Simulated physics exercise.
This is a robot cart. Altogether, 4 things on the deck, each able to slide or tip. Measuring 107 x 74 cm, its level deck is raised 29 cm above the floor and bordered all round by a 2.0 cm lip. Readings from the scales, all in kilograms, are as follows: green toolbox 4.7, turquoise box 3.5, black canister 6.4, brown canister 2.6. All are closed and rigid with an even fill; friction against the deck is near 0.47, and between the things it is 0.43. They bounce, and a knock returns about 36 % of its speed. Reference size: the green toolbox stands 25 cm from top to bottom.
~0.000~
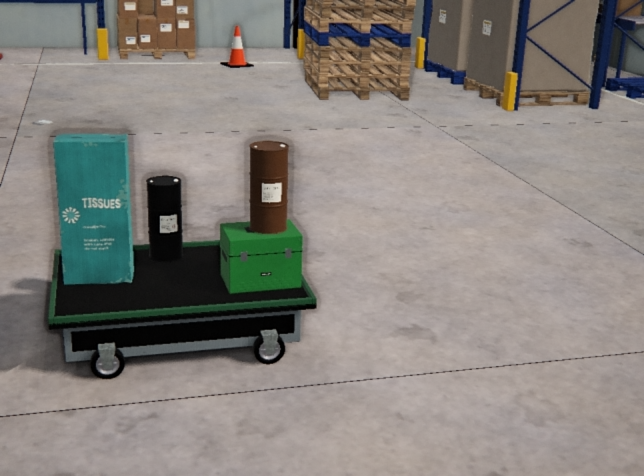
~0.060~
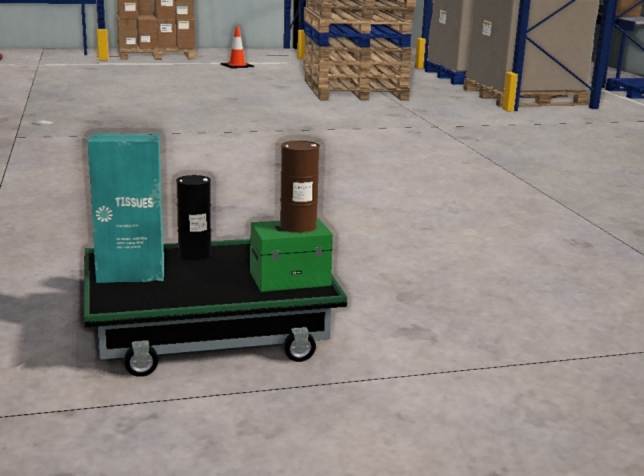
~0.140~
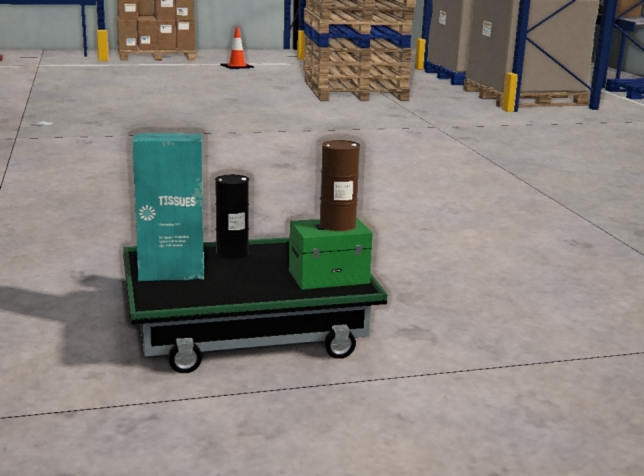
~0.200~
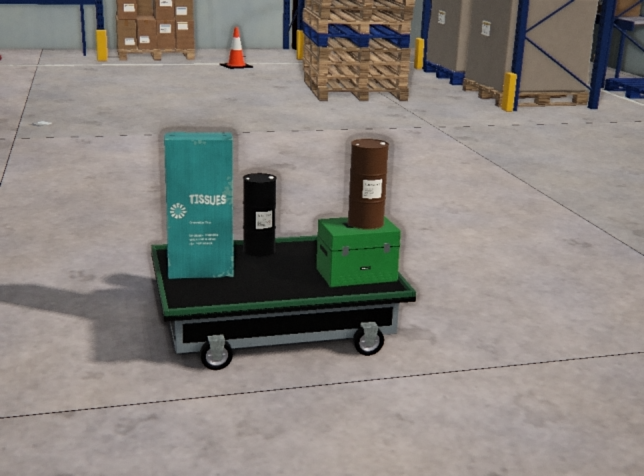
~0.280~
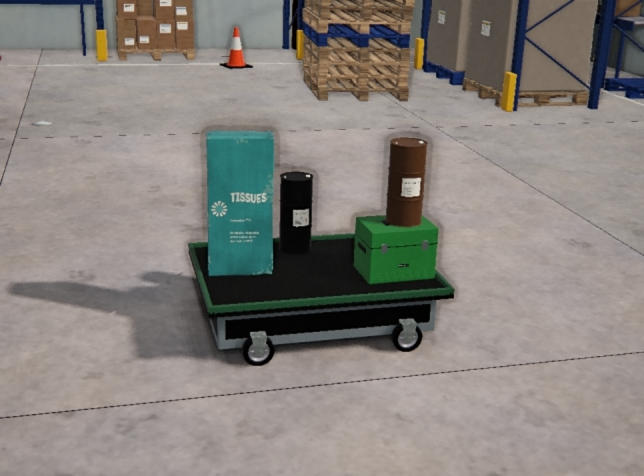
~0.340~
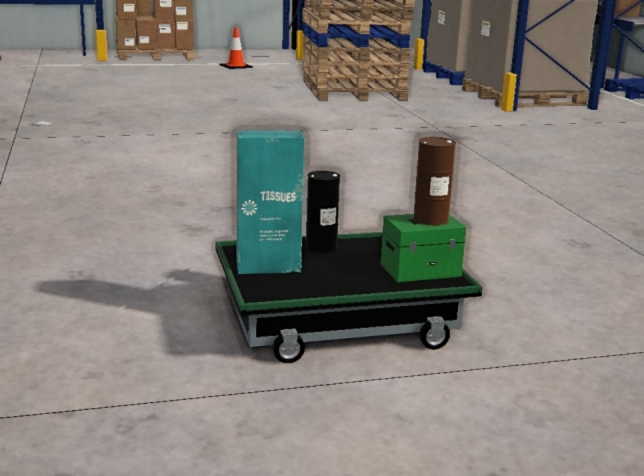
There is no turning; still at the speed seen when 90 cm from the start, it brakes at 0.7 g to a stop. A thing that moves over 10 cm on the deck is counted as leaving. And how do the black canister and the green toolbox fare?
In the end I expect the black canister to wander off, I expect the green toolbox to sit tight.
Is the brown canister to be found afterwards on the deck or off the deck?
Brown canister: Goes out of bounds.
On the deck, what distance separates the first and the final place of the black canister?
Net shift near 34 cm.
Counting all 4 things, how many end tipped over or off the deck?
All told, 3.
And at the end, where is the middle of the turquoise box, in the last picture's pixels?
In the last picture it sits around (447, 201).
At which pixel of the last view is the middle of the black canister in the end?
Around pixel (474, 224).
After 0.74 s, 129 cm covered, stopped; brown canister now off the deck; black canister leaning 41° near (445, 204); turquoise box leaning 8°.
After 1.04 s, 129 cm covered, stopped; black canister on its side near (474, 223); turquoise box leaning 28°.
At rest (1.9 s), off the deck, brown canister; tipped over on the deck, turquoise box and black canister; green toolbox in place, give or take 10 cm. Seen from the same camera at the end, black canister near (474, 223), green toolbox near (521, 240).
